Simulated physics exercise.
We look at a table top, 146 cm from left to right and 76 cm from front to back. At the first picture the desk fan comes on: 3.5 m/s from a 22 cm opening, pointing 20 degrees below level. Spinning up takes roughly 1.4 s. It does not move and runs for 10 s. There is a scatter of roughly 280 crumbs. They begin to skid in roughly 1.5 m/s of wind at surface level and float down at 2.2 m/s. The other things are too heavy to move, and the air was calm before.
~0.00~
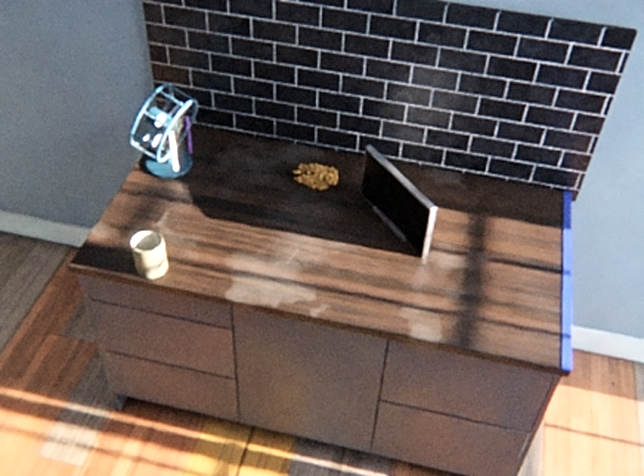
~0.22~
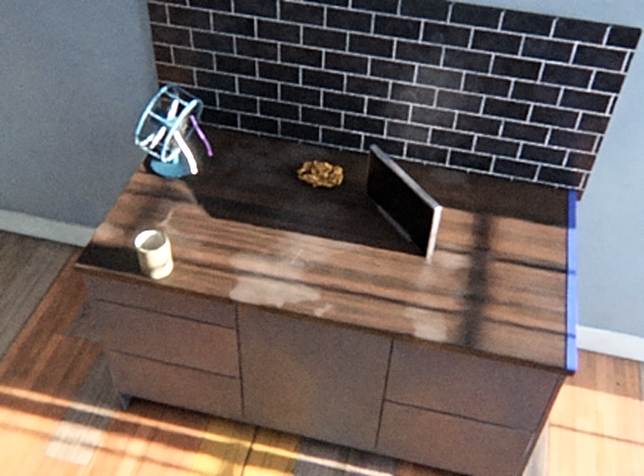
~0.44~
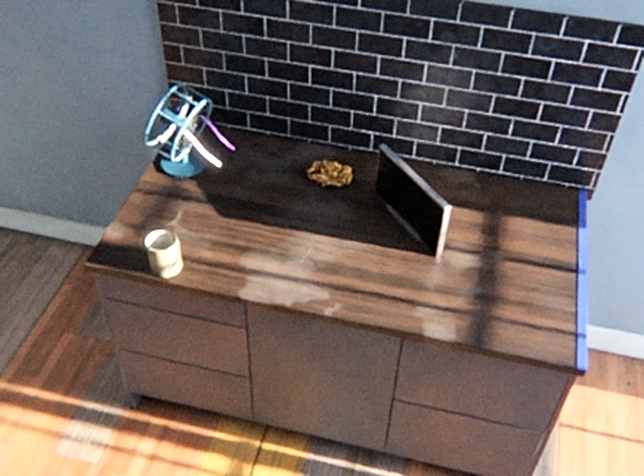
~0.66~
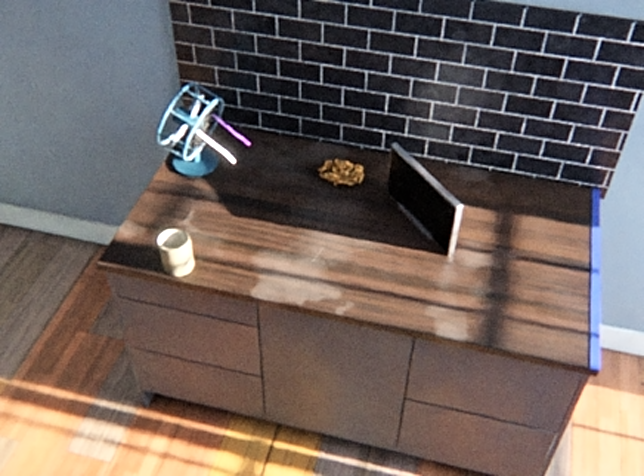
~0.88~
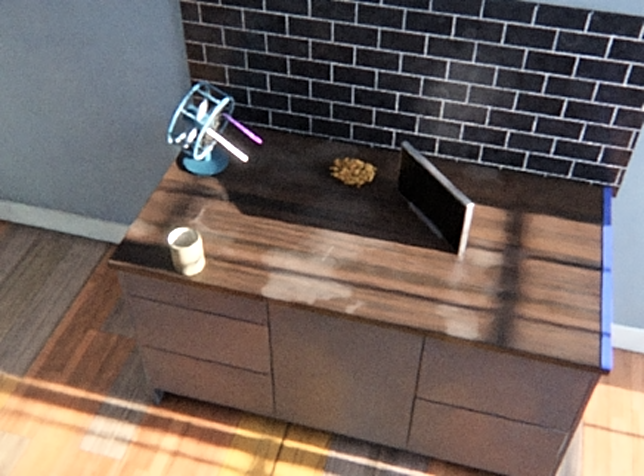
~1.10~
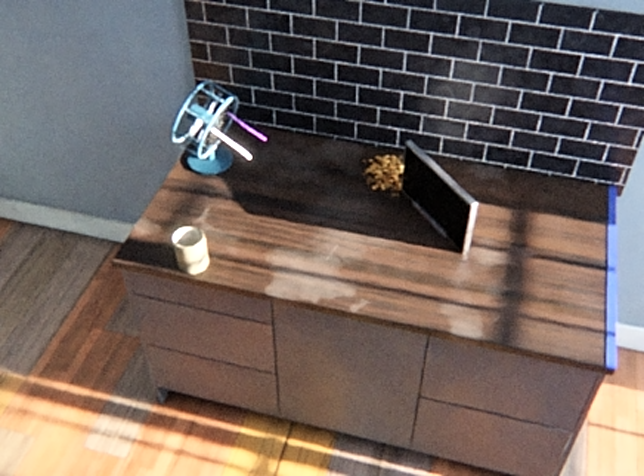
A desk fan turns on a wooden table top, then crumbs skid right, beside the laptop.
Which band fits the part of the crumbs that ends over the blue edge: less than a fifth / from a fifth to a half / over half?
The share over the blue edge is more than half.
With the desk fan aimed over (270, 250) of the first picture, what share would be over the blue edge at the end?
In that case some 0 per cent.
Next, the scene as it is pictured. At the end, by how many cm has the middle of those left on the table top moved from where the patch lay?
About 80 cm.
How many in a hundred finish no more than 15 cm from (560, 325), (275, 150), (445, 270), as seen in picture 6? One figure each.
In turn about 0 %, 0 %, 0 %.
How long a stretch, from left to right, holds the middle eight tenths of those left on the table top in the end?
About 10 cm.
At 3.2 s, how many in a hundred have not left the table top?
Near 25 %.
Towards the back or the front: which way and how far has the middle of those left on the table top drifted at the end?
Towards the back, some 5 cm.
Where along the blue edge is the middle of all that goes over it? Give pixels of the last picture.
Around (616, 201).
After 2.0 s the count stands so, 72 % are over the blue edge; the middle of those still in play is near (596, 206).
After 3.2 s the count stands so, 76 % are over the blue edge; the middle of those still in play is near (596, 206).
After 5.5 s the count stands so, 76 % are over the blue edge; the middle of those still in play is near (599, 208).
After 10.0 s, at the end, 76 % are over the blue edge; the middle of those still in play is near (599, 208).
